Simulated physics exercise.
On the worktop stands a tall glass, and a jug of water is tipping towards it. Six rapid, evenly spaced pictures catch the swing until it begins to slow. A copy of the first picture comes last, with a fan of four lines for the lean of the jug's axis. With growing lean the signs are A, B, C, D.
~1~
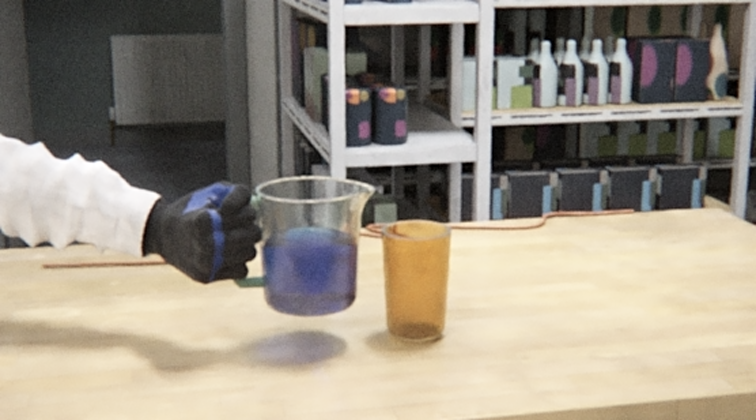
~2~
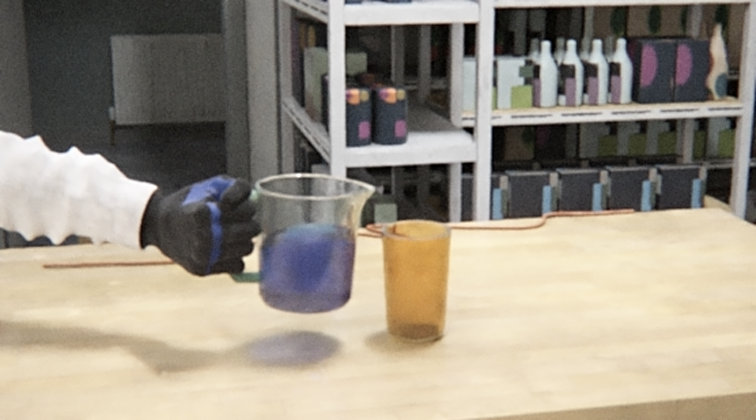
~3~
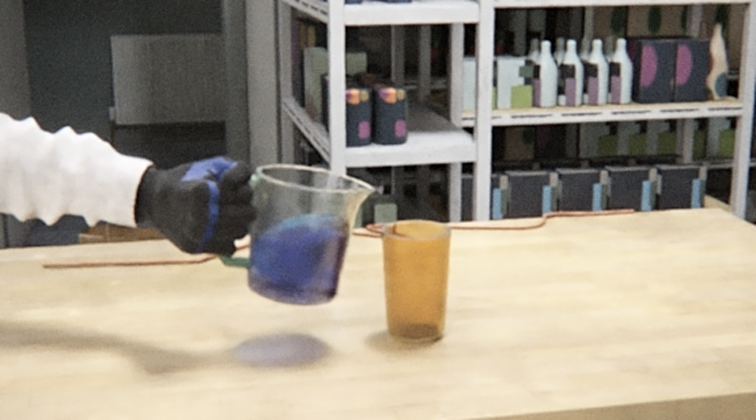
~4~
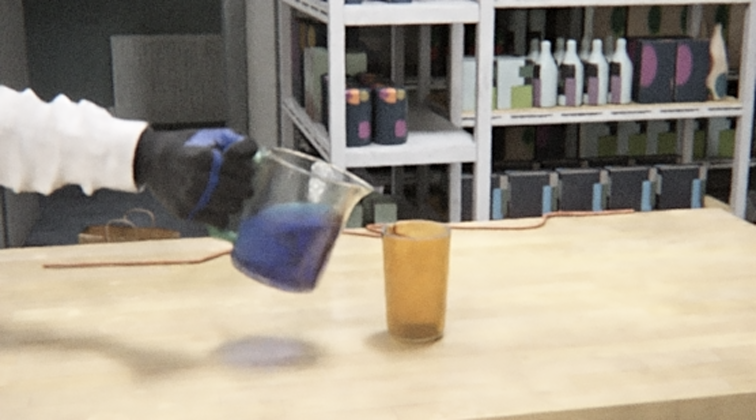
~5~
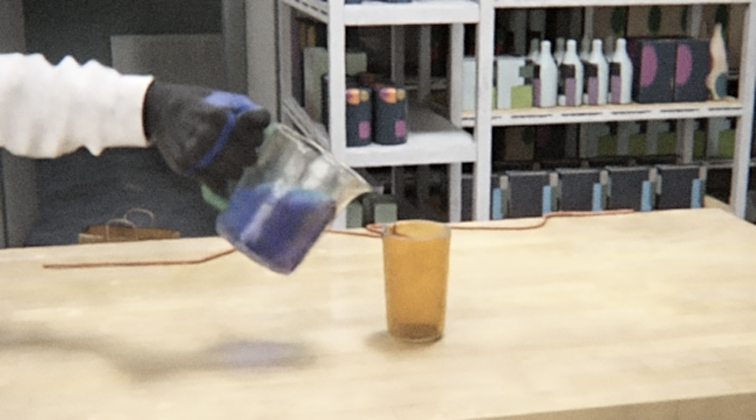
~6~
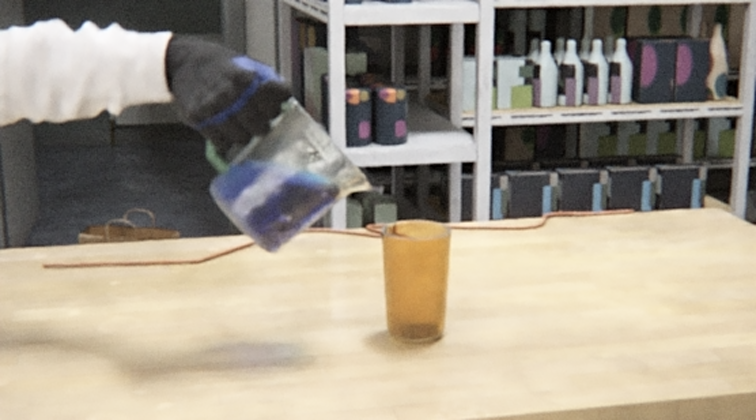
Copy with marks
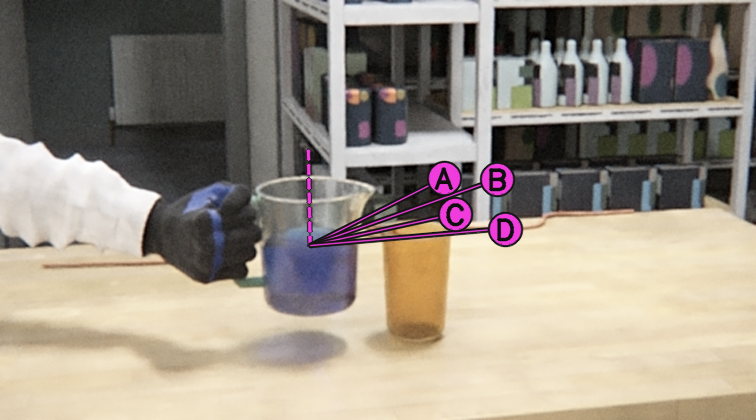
At first, a black-and-blue gloved hand holds a clear jug of blue liquid upright above a wooden worktop, left of a tall amber glass. The hand then rises and tilts the jug rightward, slightly and then steeply, while the liquid shifts and sloshes inside. The glass stays still, and nothing leaves the jug.
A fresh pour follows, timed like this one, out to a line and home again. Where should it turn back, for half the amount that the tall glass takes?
A is best.
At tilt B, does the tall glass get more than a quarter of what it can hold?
Yes.
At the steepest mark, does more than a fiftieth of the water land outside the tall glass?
Yes.
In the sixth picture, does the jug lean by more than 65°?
No, it does not.
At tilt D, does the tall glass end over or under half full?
Over.
On the marked copy, A at (429, 185); B at (481, 184); C at (438, 217); D at (488, 229).
If A is chosen, the tall glass ends with about 49 % of what it can hold.
If B is chosen, the tall glass ends with about 68 % of what it can hold; 5 % of the water is spilt.
If C is chosen, the tall glass ends with about 68 % of what it can hold; 21 % of the water is spilt.
If D is chosen, the tall glass ends with about 73 % of what it can hold; 30 % of the water is spilt.
